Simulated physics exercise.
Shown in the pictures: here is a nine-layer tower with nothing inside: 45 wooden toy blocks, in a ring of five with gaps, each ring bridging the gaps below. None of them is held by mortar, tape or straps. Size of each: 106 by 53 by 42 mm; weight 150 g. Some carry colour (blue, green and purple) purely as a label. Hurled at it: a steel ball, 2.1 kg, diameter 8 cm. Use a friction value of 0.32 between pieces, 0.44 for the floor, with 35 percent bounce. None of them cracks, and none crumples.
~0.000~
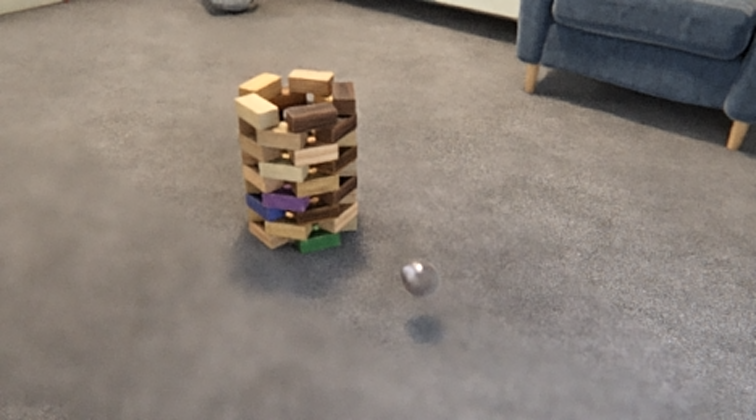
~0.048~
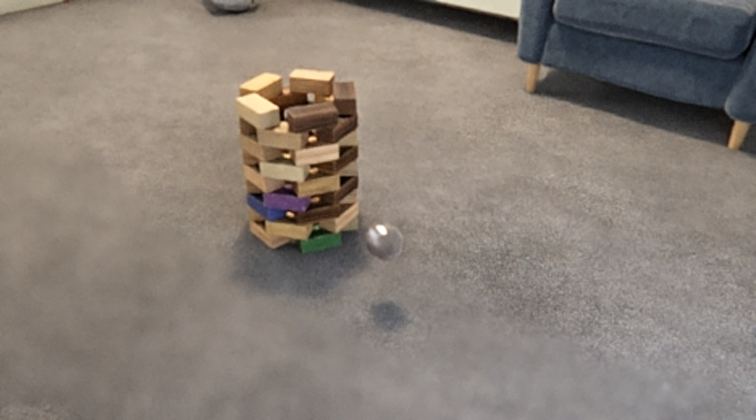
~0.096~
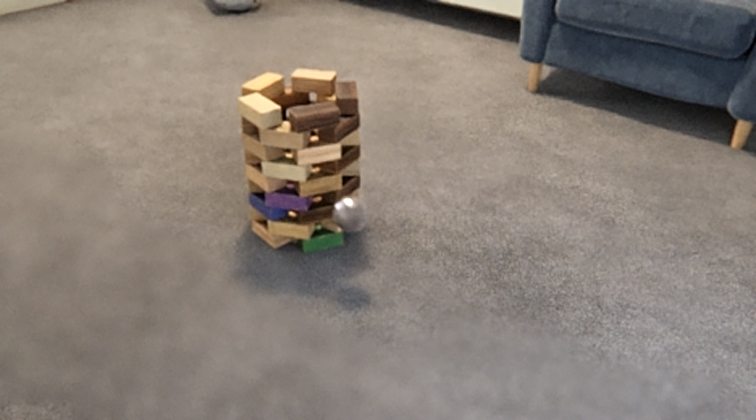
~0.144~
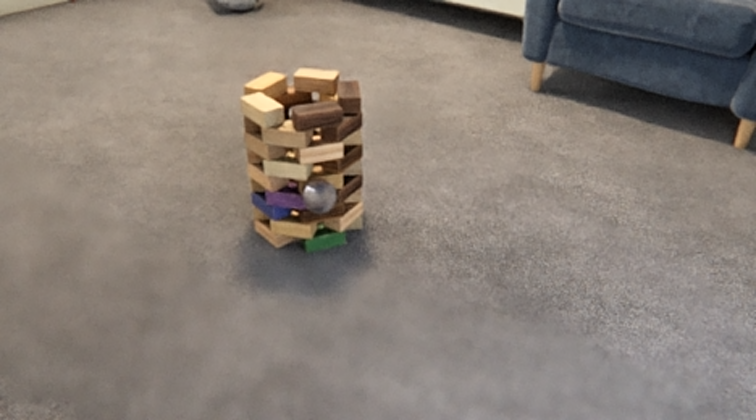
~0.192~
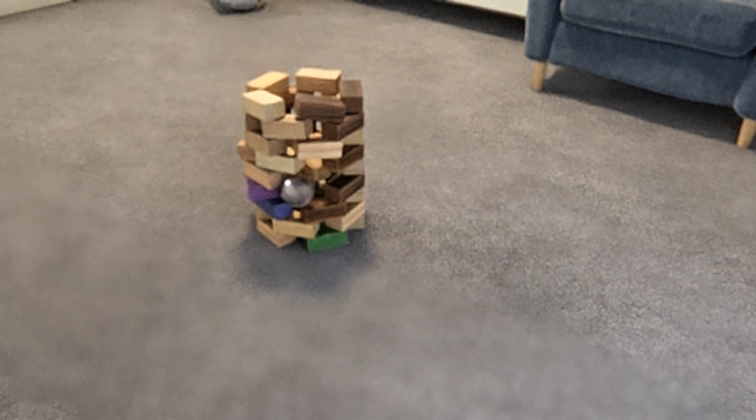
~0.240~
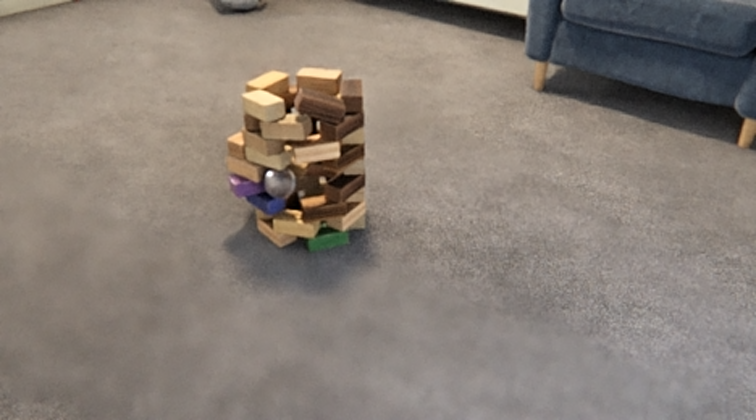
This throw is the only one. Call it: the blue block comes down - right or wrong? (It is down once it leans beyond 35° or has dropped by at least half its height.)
Right, it comes down.
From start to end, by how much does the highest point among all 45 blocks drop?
13 cm.
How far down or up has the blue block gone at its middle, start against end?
It ends some 8 cm lower.
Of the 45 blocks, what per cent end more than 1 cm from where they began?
That comes to 60 in a hundred.
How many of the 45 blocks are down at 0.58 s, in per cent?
By that time it is 30 percent.
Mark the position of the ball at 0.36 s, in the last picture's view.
Around (249, 175).
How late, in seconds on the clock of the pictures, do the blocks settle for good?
Around 2.5 s.
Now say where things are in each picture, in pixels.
In the first picture (we follow the side turned to the camera; the camera pans a little), ball (420, 279) 33 cm from contact, 2.5 m/s; blue block (256, 207); purple block (282, 203); green block (321, 243); no piece has moved.
The second picture shows ball (384, 242) 22 cm from contact, 2.3 m/s; blue block (257, 207).
The third picture shows ball (350, 214) 12 cm from contact, 2.2 m/s; blue block (259, 206).
The fourth picture shows ball (320, 196) 13 mm from contact, 2.1 m/s; blue block (262, 206); purple block (286, 201) displaced 7 mm; 2 stirred so far.
The fifth picture shows ball (297, 191) after contact, 1.6 m/s; blue block (264, 205); purple block (269, 192) displaced 8 cm; steepest lean 15°, the block at (322, 112); 13 stirred so far.
The sixth picture shows ball (280, 182) after contact, 1.1 m/s; blue block (256, 202) displaced 32 mm; purple block (256, 187) displaced 13 cm; green block (329, 242); 18 stirred so far.
Around 0.36 s, ball still moving; 1 of the 45 blocks down; blue block tipped 4°; purple block tipped 9°.
Around 0.58 s, ball still moving; 14 of the 45 blocks down; blue block on its side; purple block 12 cm lower.
Around 0.88 s, ball still moving; 21 of the 45 blocks down; blue block on its side; purple block 13 cm lower.
Around 1.44 s, ball still moving; 23 of the 45 blocks down; blue block on its side; purple block 13 cm lower.
Finally (2.5 s), ball rolling away; 25 of the 45 blocks down; blue block on its side; purple block 13 cm lower; green block unmoved. Seen by the last camera, middles, blue block near (227, 233), purple block near (219, 189).
